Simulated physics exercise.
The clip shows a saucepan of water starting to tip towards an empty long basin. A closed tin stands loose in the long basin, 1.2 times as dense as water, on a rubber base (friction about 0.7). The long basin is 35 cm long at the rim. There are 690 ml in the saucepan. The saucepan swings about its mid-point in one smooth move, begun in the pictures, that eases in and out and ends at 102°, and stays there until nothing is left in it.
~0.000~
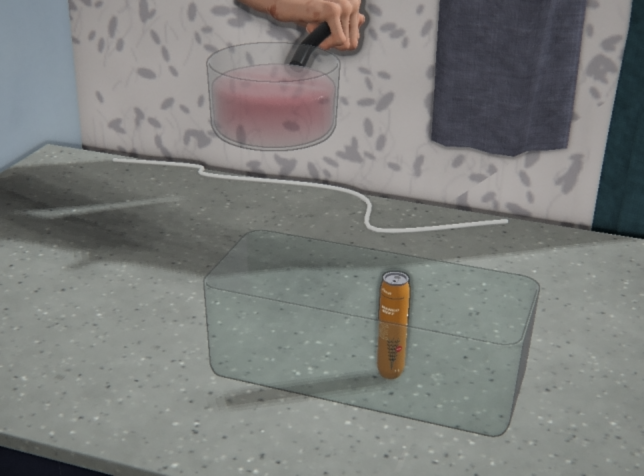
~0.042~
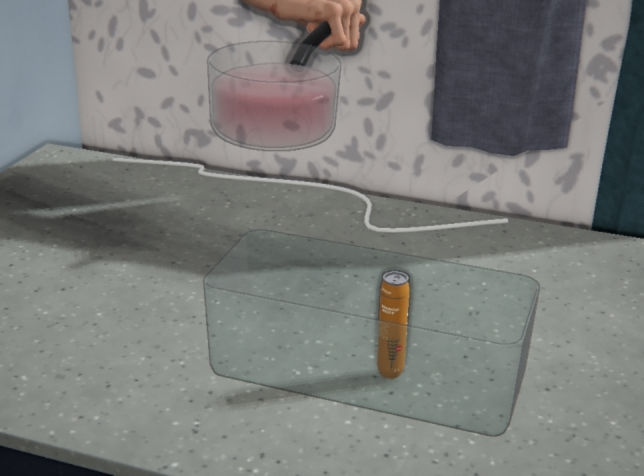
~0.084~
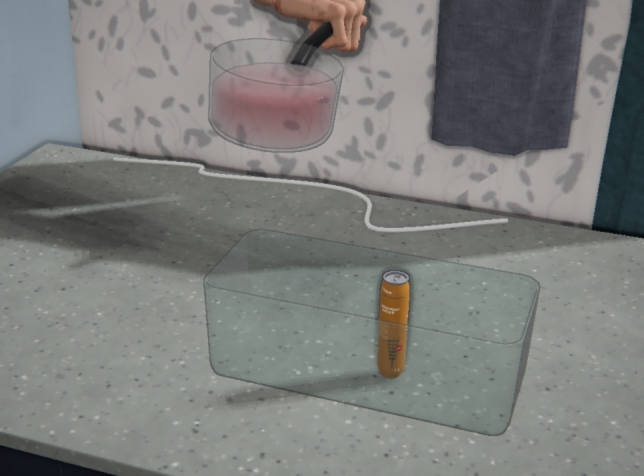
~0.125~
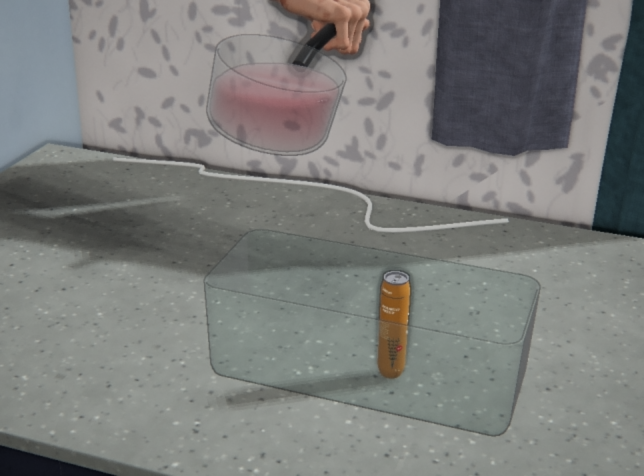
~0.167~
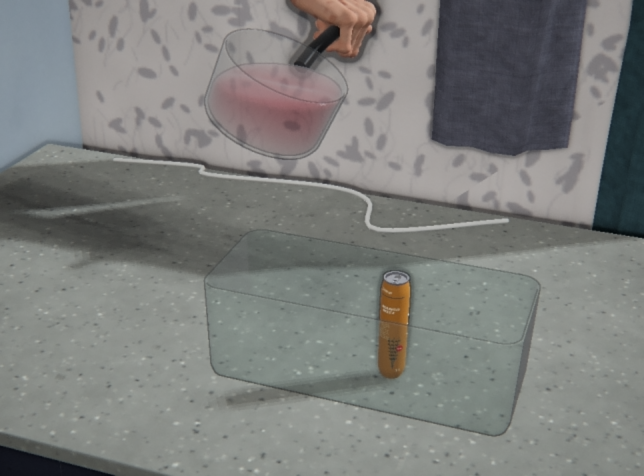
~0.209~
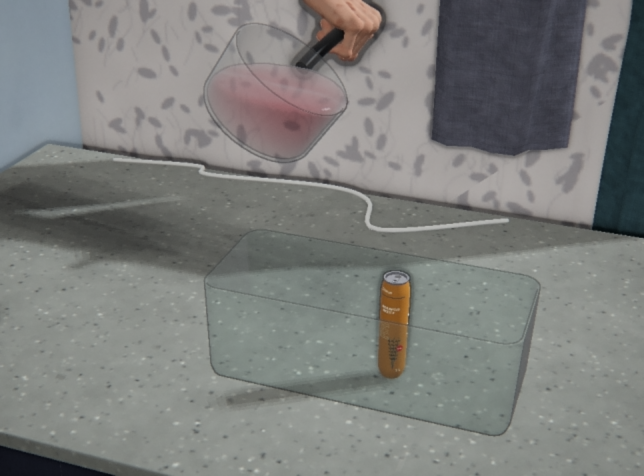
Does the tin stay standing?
It falls.
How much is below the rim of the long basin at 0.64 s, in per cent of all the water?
About 78 per cent.
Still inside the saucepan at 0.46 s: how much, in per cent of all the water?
Some 32 per cent.
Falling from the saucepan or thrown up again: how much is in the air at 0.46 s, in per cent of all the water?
About 60 per cent.
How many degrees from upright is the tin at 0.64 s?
It is at some 0°.
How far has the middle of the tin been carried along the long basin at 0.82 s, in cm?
Some 3 cm.
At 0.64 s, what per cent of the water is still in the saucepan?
About 8 per cent.
Then, 0.46 s in, the tilt is 97° and 31 per cent is still to pour; the tin stands where it began.
Then, 0.64 s in, the tilt is 102° and 8 per cent is still to pour; the tin stands where it began.
Then, 0.82 s in, the tilt is 102° and 1 per cent is still to pour; the tin leans 15°.
Then, 1.03 s in, the tilt is 102° and 0 per cent is still to pour; the tin lies on its side.
Finally, the tin lies on its side.
